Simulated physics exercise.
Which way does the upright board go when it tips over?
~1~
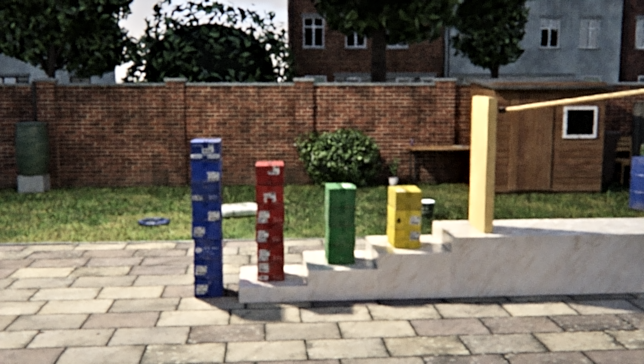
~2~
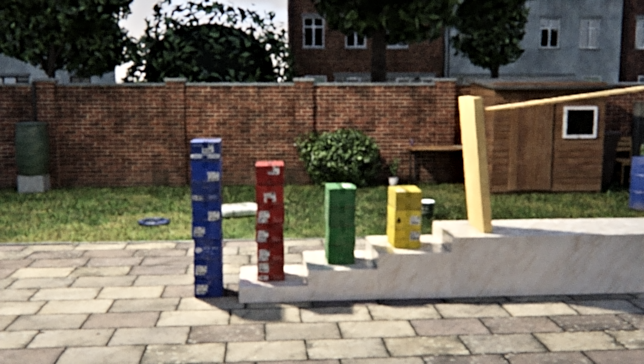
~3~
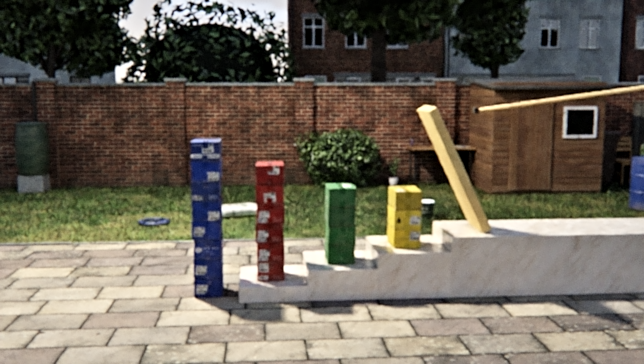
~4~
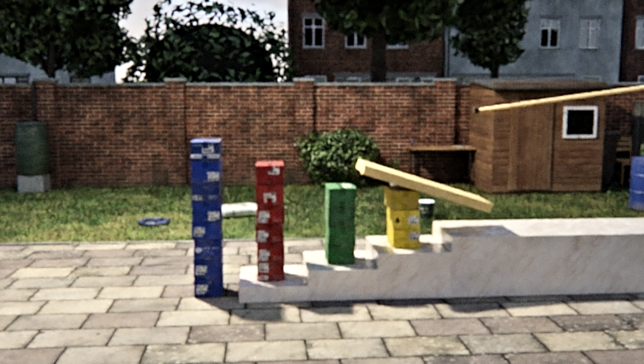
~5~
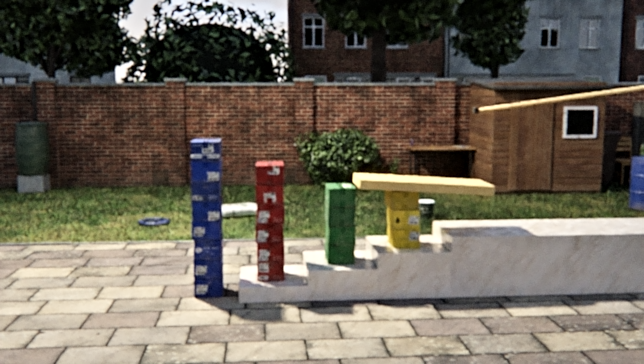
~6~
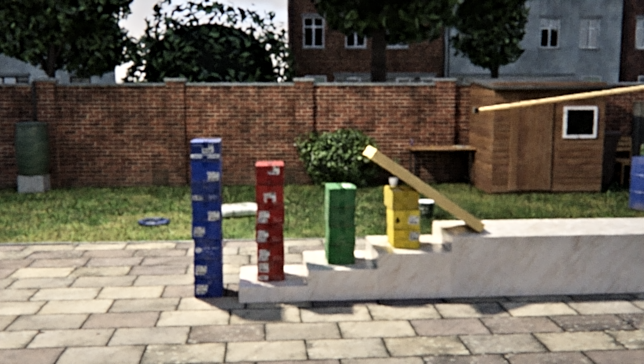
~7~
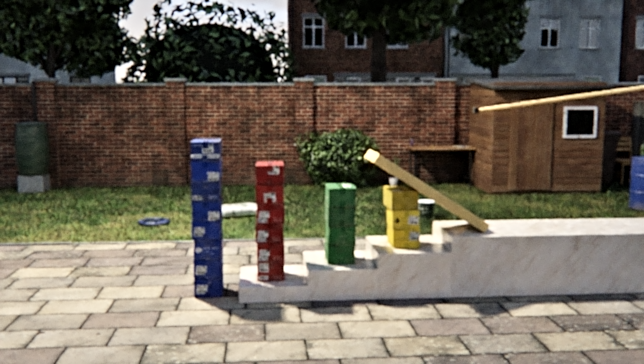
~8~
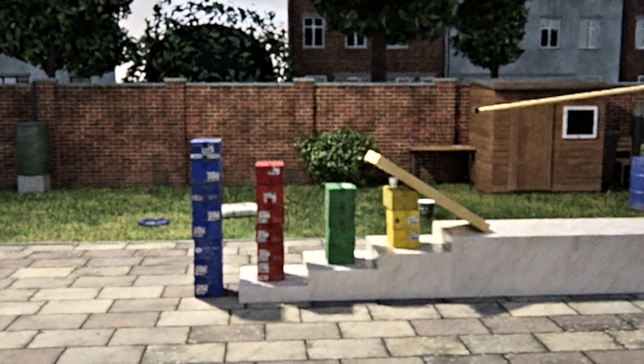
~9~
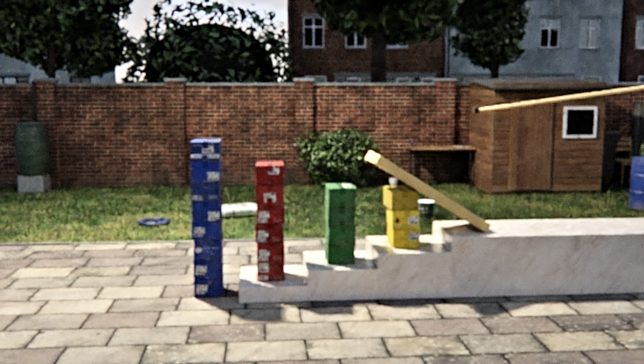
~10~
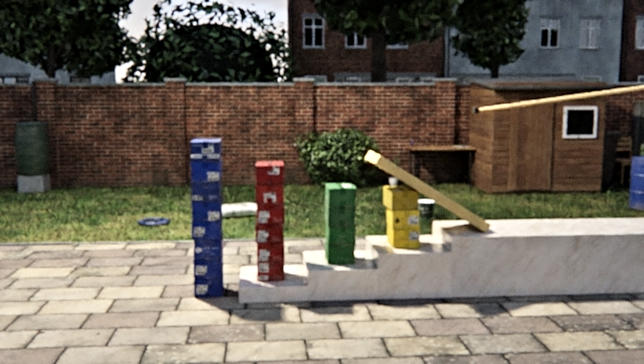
The board tips over to the left, coming down onto the yellow pile.
